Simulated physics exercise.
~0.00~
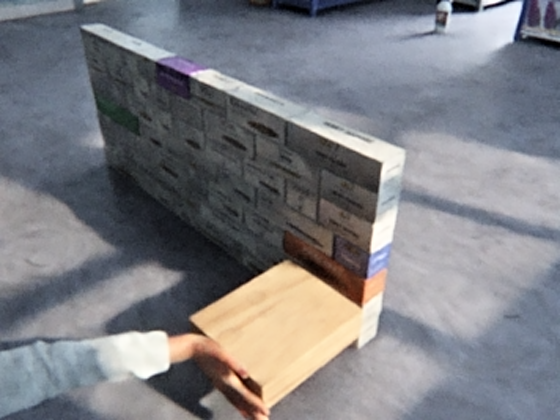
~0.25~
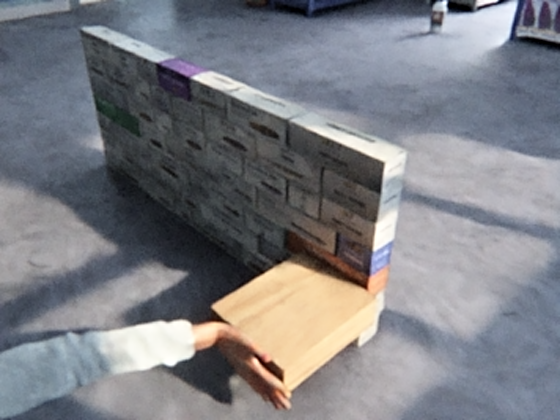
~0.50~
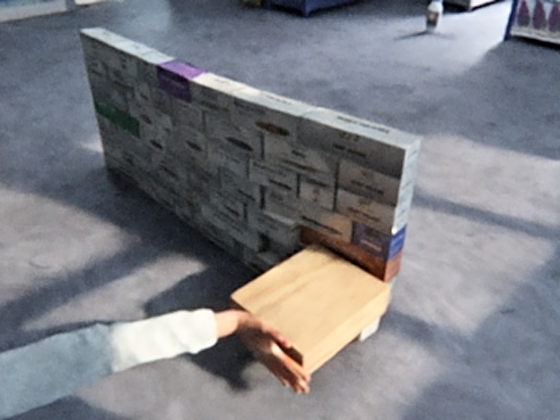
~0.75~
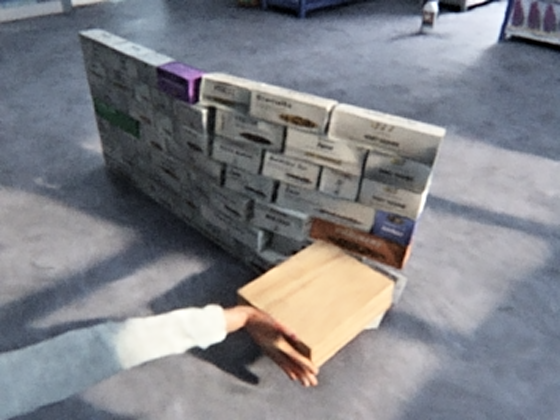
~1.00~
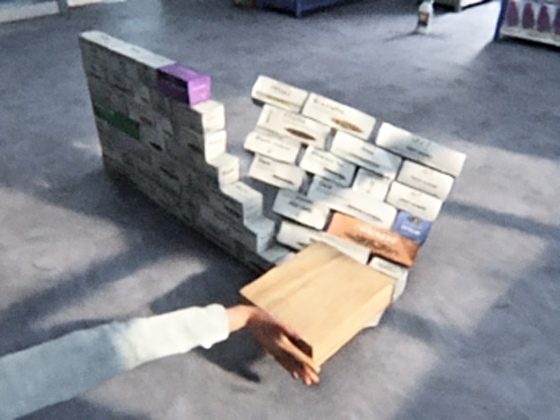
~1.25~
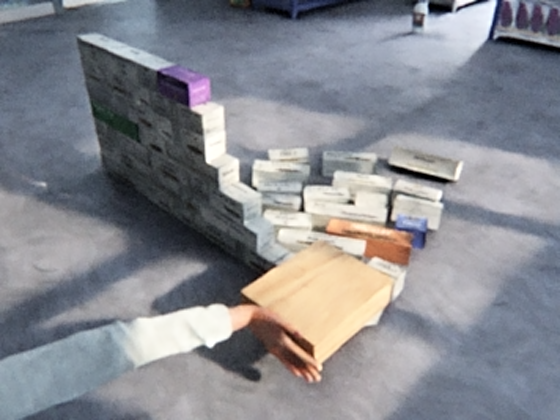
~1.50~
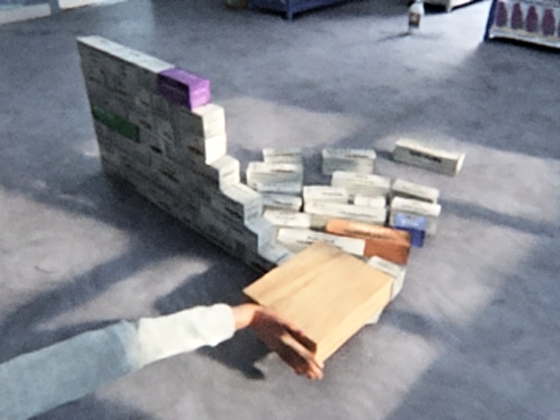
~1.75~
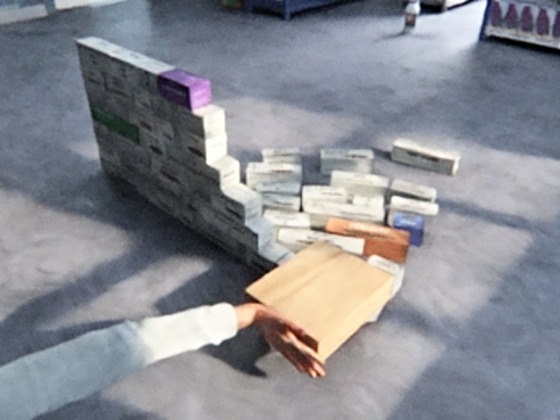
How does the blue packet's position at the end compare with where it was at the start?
At the start it is stacked in the near right end of the wall, just above the orange packet. At the end it lies among the fallen packets on the floor behind, farther right and farther back, beside the end of the orange packet.
A hand pushes a wooden block, held level, into the low right end of a wall of stacked pale packets. The near end shifts and leans away from the block, carrying the orange and blue packets with it. A gap opens beside the purple packet as the right section tips over backward, its packets spreading apart as they go down. They land in loose rows on the floor behind, and one slides a little farther off. The block stops, and the left part stays standing with a stepped edge, its green and purple packets still in place.
